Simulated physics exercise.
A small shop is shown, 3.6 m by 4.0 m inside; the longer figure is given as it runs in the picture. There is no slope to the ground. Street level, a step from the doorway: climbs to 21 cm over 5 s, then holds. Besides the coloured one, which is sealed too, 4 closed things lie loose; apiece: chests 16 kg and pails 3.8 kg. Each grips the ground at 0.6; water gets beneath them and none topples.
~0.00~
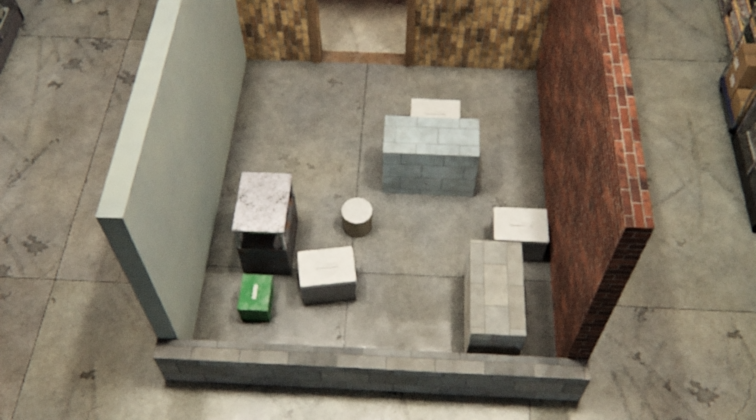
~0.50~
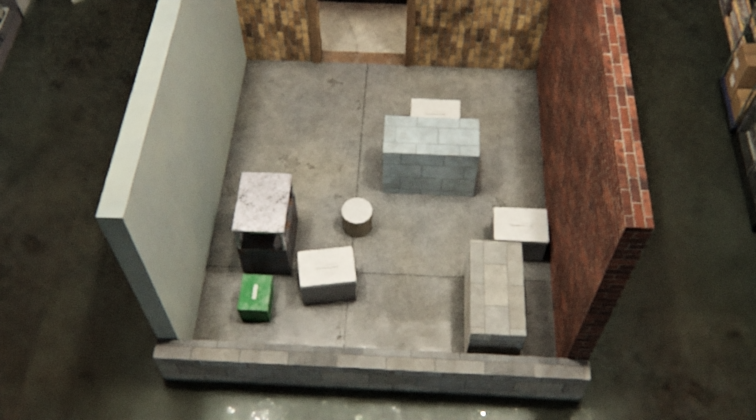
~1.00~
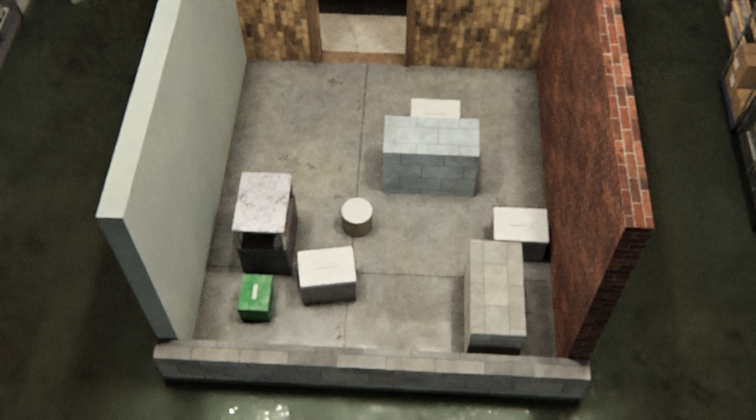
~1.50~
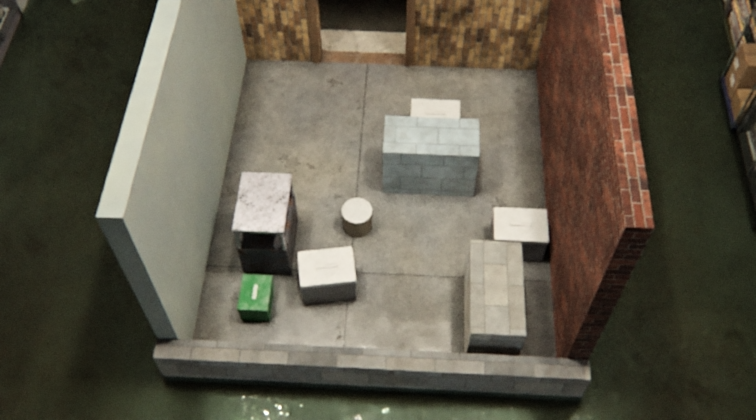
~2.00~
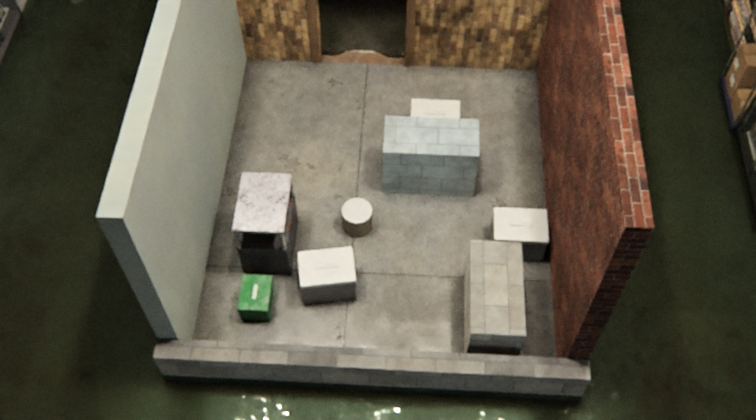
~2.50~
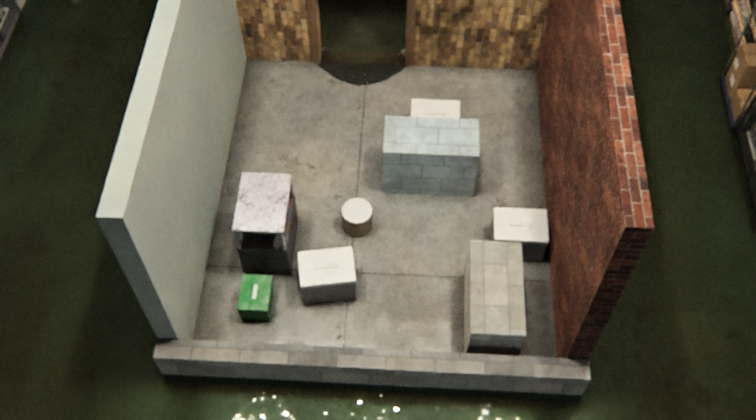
Dark, greenish water spreads over the ground around a small roofless shop, seen from high above one low-walled end by a camera that stays still. Inside are a small green tote at lower left, pale boxes, a round pail near the middle, gray block counters, and a brick wall at right. The water darkens outside, then creeps through the far doorway onto the floor, while everything inside stays put.
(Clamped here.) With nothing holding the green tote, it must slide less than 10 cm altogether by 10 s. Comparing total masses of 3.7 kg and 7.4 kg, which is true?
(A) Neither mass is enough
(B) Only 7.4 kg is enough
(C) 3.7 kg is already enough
A, neither mass is enough.
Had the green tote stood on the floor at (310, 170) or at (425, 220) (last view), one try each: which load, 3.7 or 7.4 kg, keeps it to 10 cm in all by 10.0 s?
Well, at the first spot no weight will do, and at the second you need the heavier weight.
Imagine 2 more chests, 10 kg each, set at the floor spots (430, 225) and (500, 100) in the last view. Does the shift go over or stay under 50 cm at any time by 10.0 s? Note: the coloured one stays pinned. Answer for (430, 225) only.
The shift ends up within the mark.
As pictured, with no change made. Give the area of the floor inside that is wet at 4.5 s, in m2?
That flooded area is roughly 5.0 m2.
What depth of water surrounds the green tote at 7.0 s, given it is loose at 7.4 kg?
3 cm, roughly.
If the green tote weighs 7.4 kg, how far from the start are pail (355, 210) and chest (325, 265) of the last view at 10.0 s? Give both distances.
In turn: 120 cm, 60 cm.
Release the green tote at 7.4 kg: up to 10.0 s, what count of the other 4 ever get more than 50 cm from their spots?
The total is 3.
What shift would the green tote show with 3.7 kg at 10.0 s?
Shift: About 10 cm.
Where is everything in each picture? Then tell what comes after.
The green tote at (255, 292) rests on the ground; water covers 0.0 m2; 0 of 5 have shifted, in the first frame.
The green tote at (255, 292) rests on the ground; water covers 0.0 m2; 0 of 5 have shifted, in the second frame.
The green tote at (255, 292) rests on the ground; 0.0 m2 under water; 0 of 5 have shifted, in the third frame.
The green tote at (255, 292), on the bottom; water covers 0.0 m2; 0 of 5 have shifted, in the fourth frame.
The green tote at (255, 292), on the bottom; water covers 0.0 m2; 0 of 5 have shifted, in the fifth frame.
The green tote at (255, 292), on the bottom; 0.3 m2 under water; 0 of 5 have shifted, in the sixth frame.
After 3.5 s the green tote would be 0 cm from its start with 3.7 kg and 0 cm from its start with 7.4 kg; 0 cm of water round it then.
After 4.5 s the green tote would be 0 cm from its start with 3.7 kg and 0 cm from its start with 7.4 kg; 0 cm of water round it then.
After 7.0 s the green tote would be 1 cm from its start with 3.7 kg and 0 cm from its start with 7.4 kg; 3 cm of water round it then.
After 10.0 s the green tote would be 11 cm from its start with 3.7 kg and 31 cm from its start with 7.4 kg; 10 cm of water round it then.
